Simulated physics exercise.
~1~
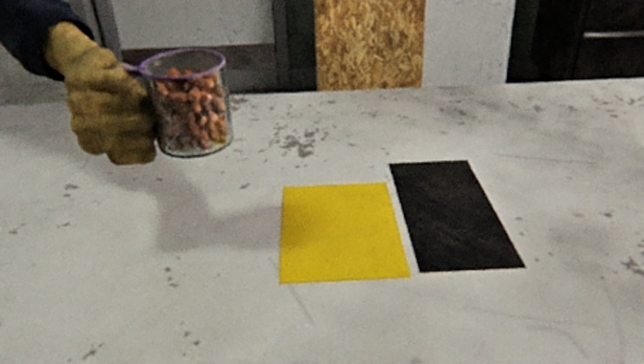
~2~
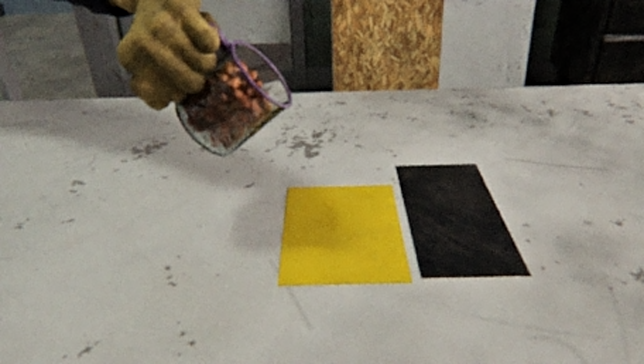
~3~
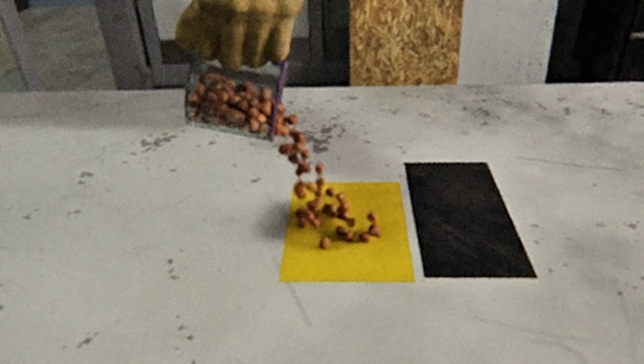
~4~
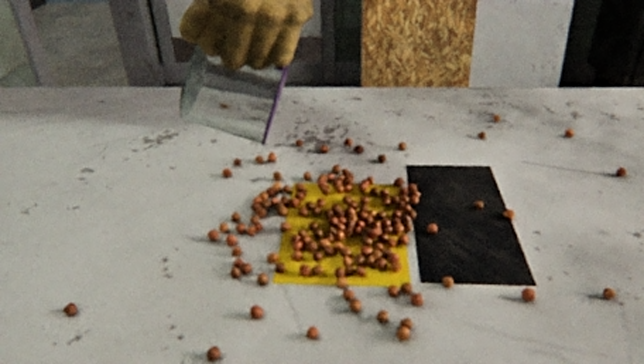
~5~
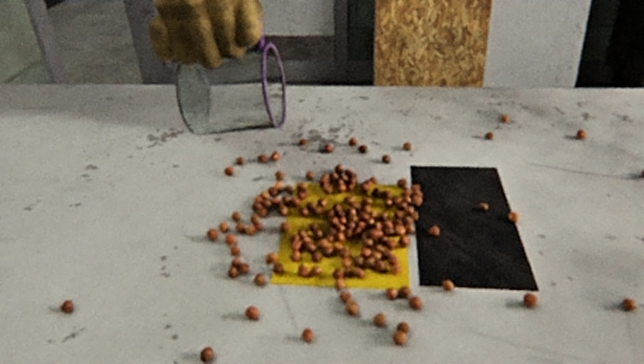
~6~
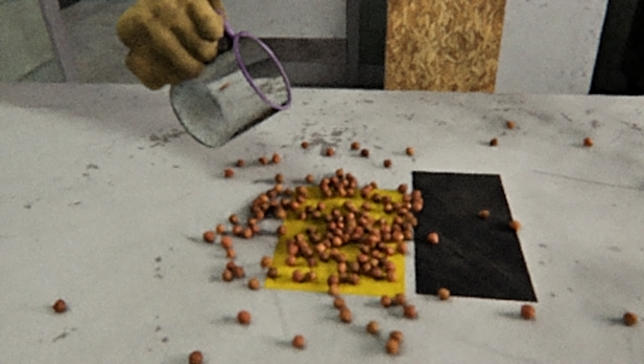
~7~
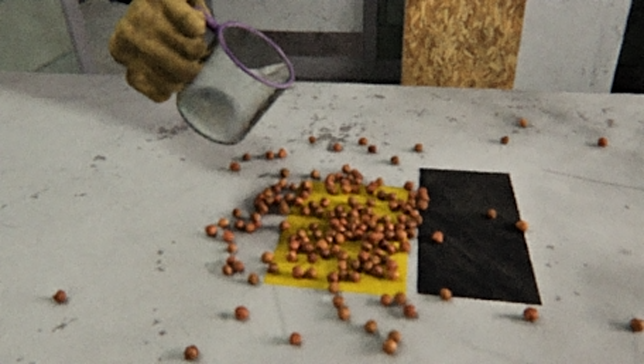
A gloved hand carried a clear cup of hazelnuts to the right, tipped it and poured them all over a yellow mat, then turned the empty cup partly back up, leaving a heap on the yellow, many scattered around it and a few on the black mat.
